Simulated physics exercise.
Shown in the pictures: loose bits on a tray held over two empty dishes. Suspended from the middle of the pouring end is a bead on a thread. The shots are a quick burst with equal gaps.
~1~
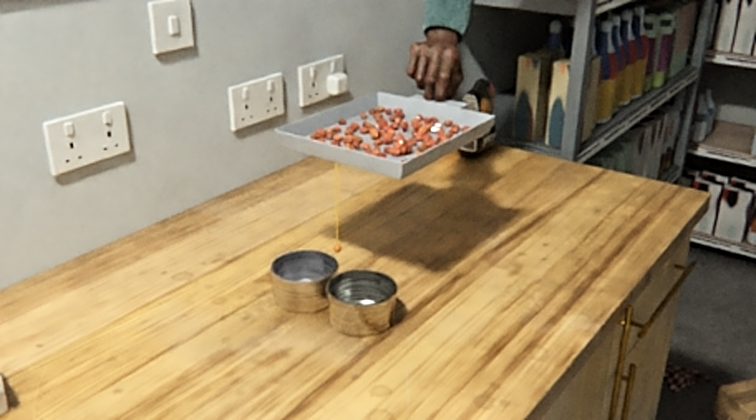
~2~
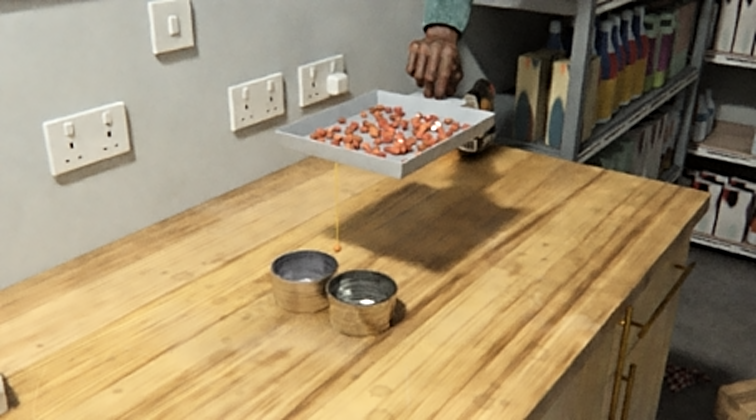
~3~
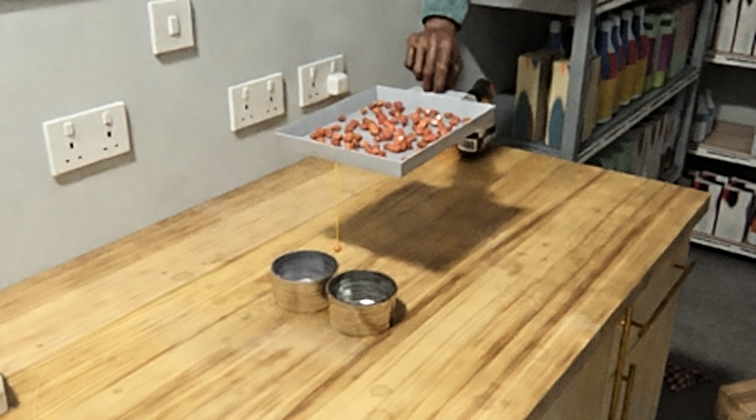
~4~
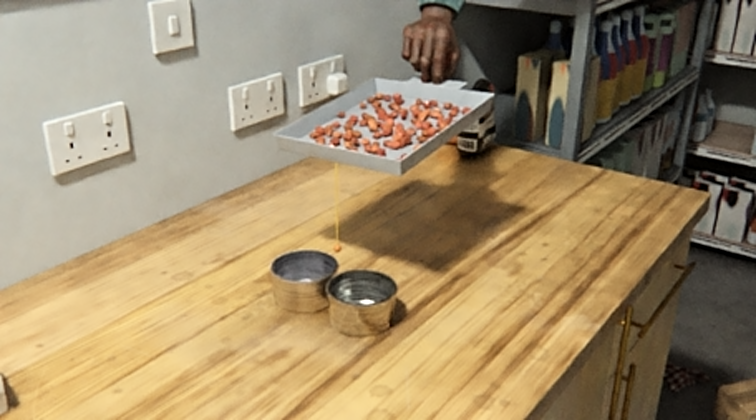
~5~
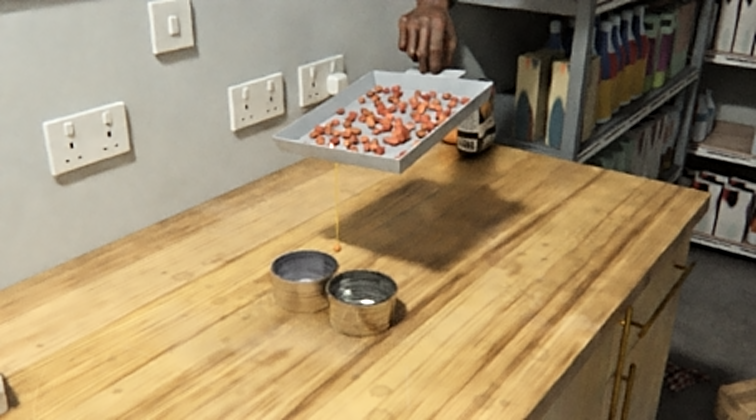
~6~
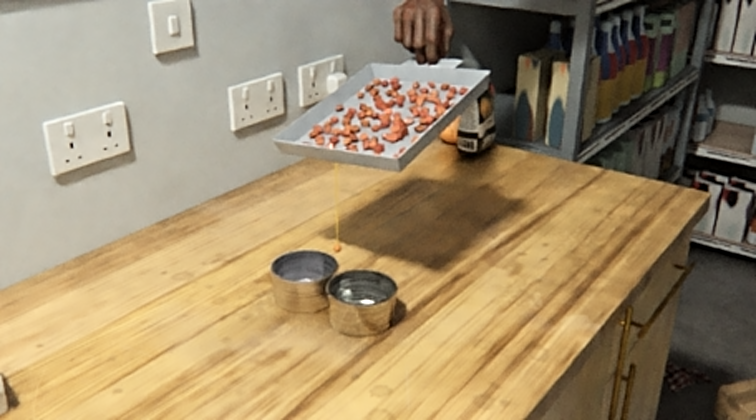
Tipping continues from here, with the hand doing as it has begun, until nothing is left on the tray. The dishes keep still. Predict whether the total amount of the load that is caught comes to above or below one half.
The total caught comes to below one half.
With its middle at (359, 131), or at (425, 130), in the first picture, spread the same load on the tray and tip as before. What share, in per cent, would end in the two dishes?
About 20 %, then about 40 %.
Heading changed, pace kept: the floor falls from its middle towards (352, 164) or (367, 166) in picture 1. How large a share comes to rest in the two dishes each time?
About 70 and 70 percent.
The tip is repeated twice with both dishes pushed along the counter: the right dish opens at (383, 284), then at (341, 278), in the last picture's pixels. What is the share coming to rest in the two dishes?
In the first position around 10 percent, in the second around 60 percent.
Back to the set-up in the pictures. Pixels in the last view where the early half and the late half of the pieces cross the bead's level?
The opening part goes through (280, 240); what follows goes through (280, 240).
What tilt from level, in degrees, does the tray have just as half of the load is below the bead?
Roughly 100°.
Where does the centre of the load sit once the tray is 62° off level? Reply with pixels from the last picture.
Somewhere near pixel (316, 136).
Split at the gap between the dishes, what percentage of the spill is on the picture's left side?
I make it about 100 percent or so.
Soon, tray tipped steeply; nearly all on the tray; a stray few in the air.
A while on, tray tipped past a quarter turn; about a quarter on the tray; a small part in the left dish; about a third outside both; about a quarter in the air.
Towards the end, tray tipped past a quarter turn; about a quarter in the left dish; most outside both.
Finally, tray tipped past a quarter turn; none in the right dish; about a quarter in the left dish; most outside both.
